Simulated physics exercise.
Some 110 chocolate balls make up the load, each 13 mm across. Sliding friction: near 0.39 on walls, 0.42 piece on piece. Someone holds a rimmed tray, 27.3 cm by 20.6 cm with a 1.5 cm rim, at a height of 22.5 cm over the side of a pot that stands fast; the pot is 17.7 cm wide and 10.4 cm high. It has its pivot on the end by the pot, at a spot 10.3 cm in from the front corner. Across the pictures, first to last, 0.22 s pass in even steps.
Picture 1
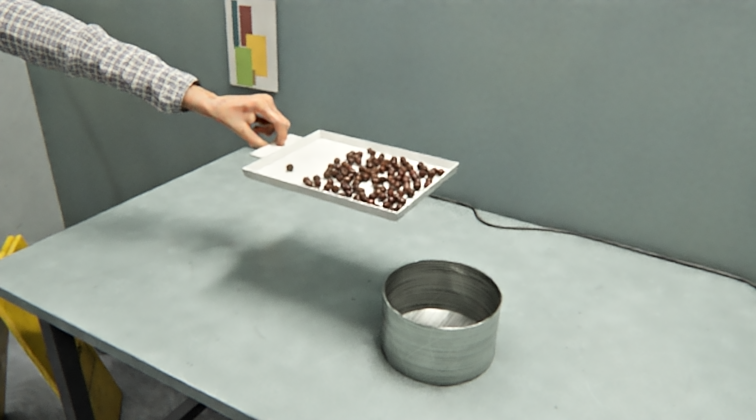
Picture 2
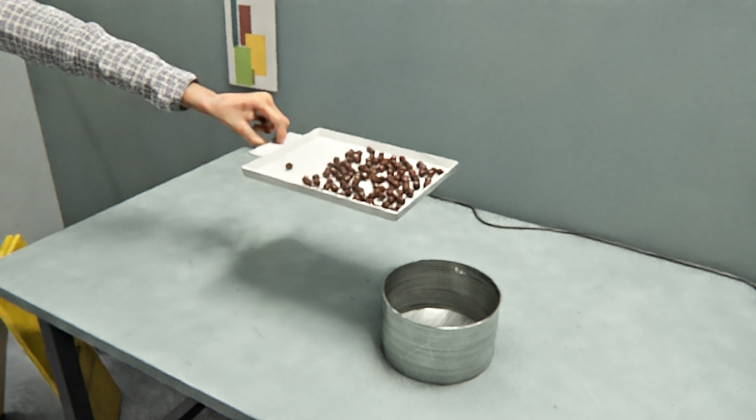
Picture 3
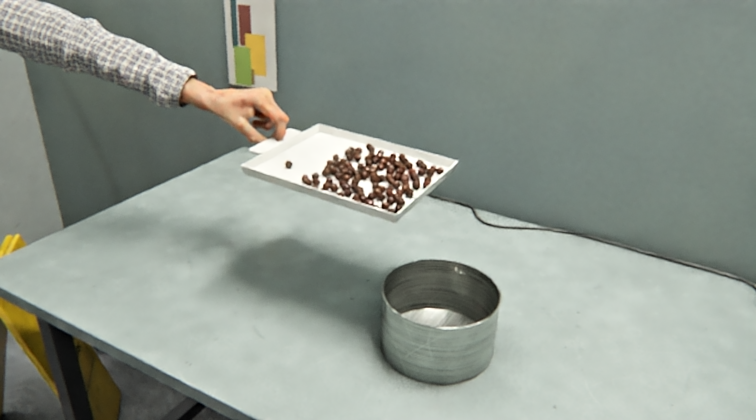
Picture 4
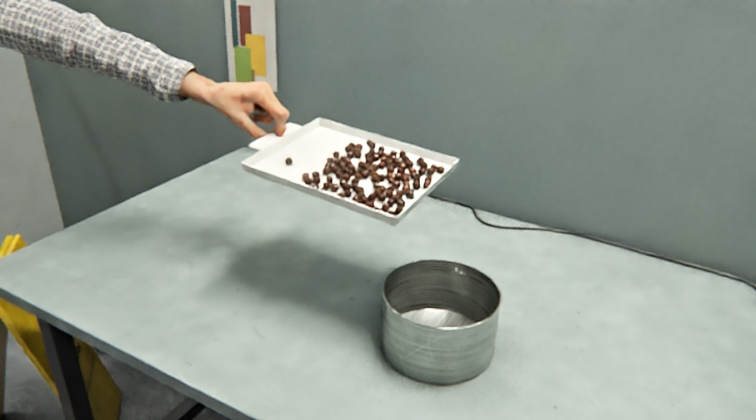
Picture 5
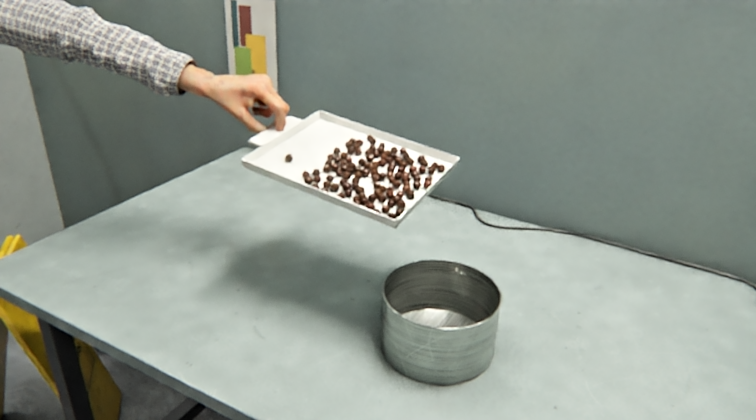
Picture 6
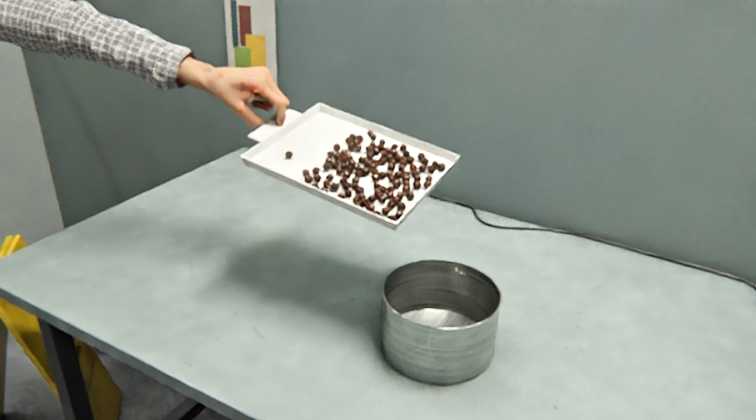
A hand in a grey checked sleeve reaches in from the left, holding a white rimmed tray of small dark brown balls above a grey-green table, seen from slightly above by a still camera. An empty metal pot stands below to the right, with a dark cable behind and something yellow at lower left. The tray gradually tilts toward its right front corner, while the balls barely shift.
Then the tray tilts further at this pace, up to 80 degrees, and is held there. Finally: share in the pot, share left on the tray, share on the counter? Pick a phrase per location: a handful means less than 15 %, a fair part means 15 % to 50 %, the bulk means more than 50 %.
Pot: A handful, left on the tray: The bulk, counter: A handful.
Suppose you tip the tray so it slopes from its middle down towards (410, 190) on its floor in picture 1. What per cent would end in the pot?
Something like 0 per cent of the pieces.
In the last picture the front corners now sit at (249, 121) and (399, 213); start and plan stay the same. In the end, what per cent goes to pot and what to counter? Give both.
You'd end with pot at 0 and counter at 5.
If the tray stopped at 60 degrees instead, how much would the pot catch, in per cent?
Roughly 0 %.
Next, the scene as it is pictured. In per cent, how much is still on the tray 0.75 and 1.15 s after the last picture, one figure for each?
Earlier moment 100, later moment 100.
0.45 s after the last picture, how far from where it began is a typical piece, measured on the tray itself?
About 3 cm.
Then, 0.45 s after the last picture, tilt 44 degrees; the tray holds 100 %, the pot 0 %.
Then, 0.75 s after the last picture, tilt 66 degrees; the tray holds 100 %, the pot 0 %.
Then, 1.15 s after the last picture, tilt 80 degrees; the tray holds 100 %, the pot 0 %.
In the end, pot 0 %, tray 100 %, counter 0 %.
